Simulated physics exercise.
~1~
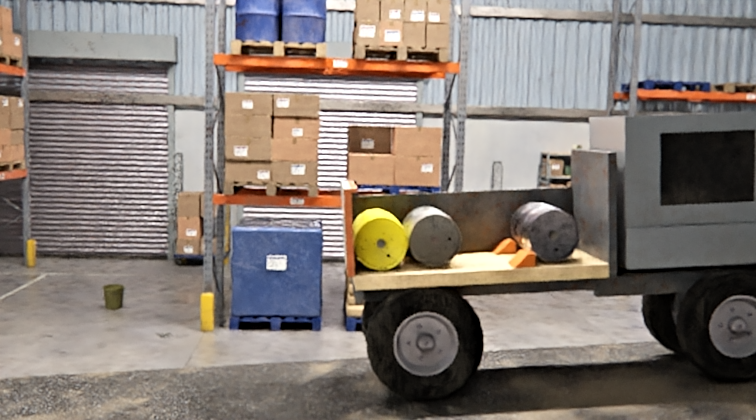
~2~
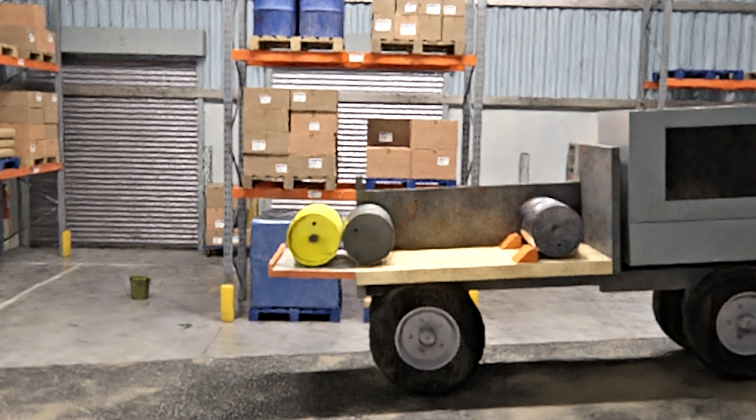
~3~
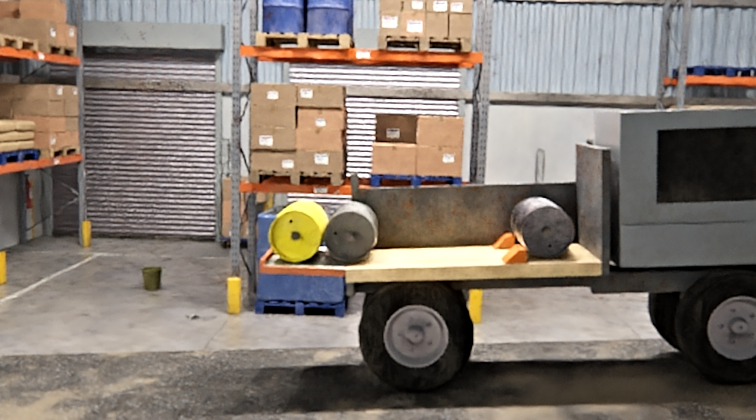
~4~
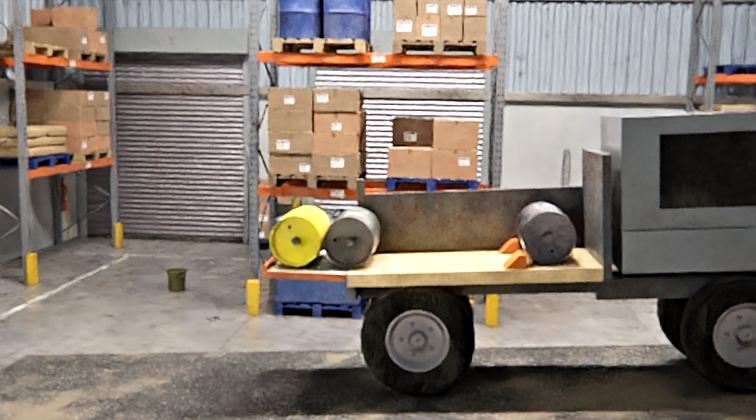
A yellow keg rolls left onto the truck's lowered tailgate and stays there, a gray one behind it.
